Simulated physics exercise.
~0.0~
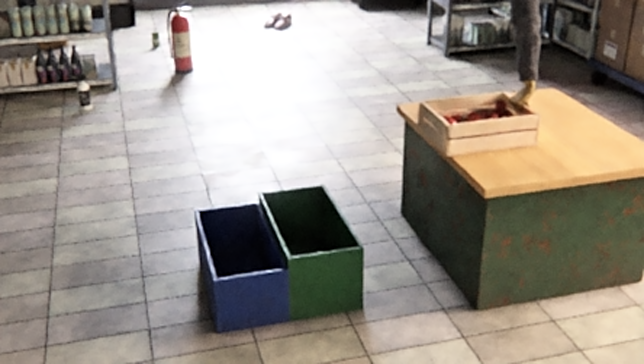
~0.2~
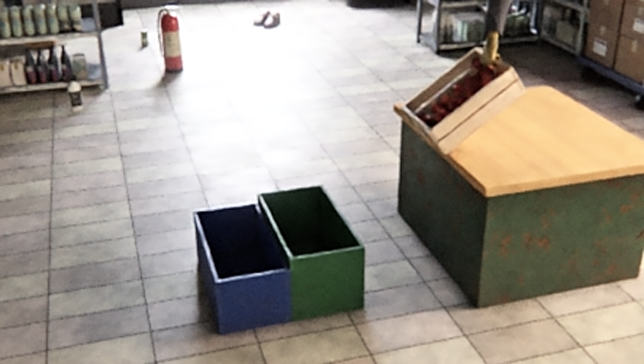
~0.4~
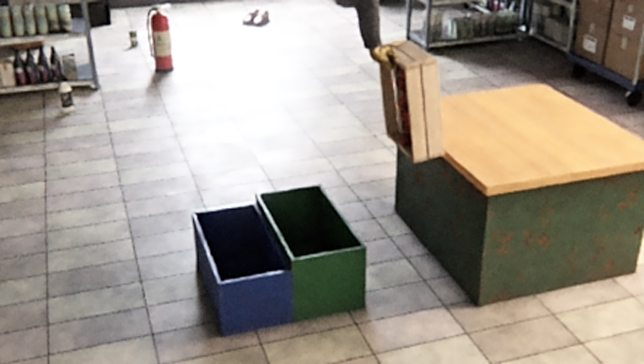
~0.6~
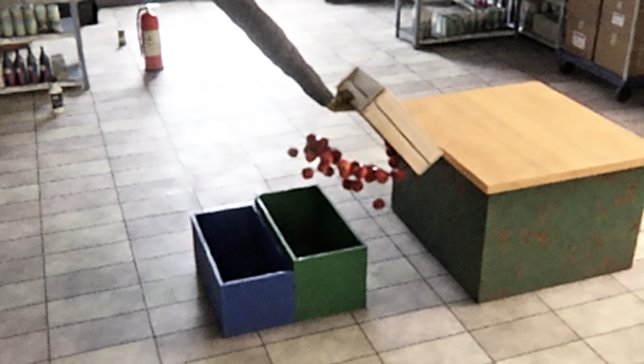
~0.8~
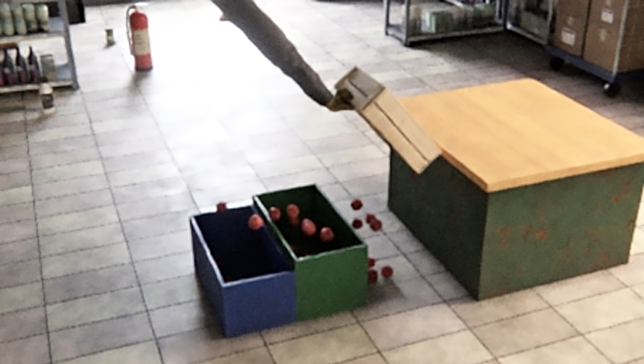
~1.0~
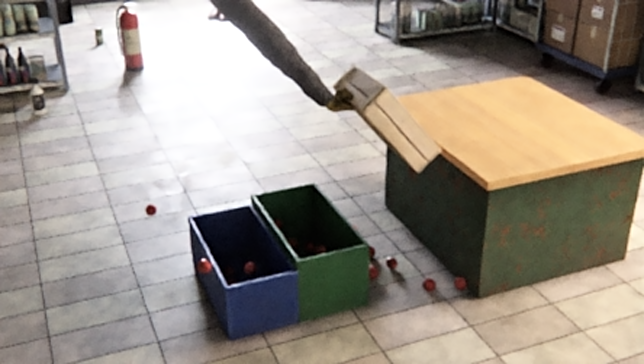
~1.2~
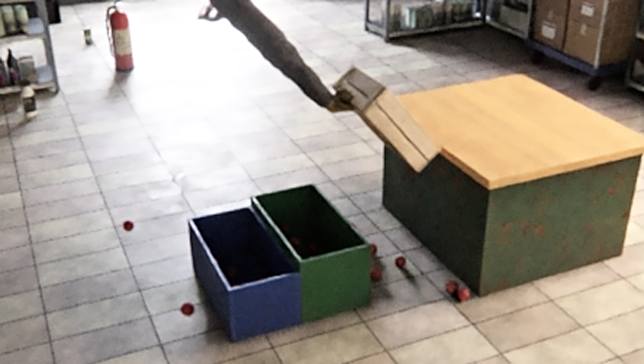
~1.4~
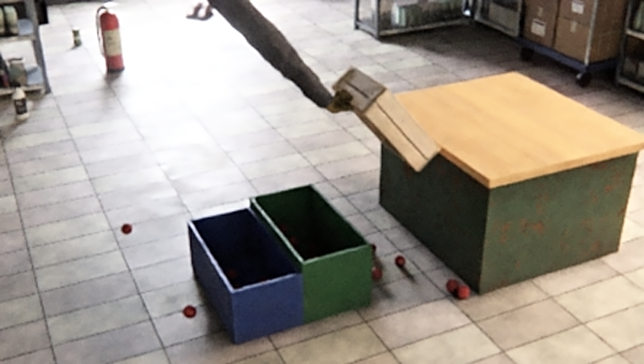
In a tiled storeroom, a long dark arm tipped a wooden box of tomatoes off a bench toward a green bin and a blue one; many dropped into the green bin, but others scattered on the floor, mostly between it and the bench.
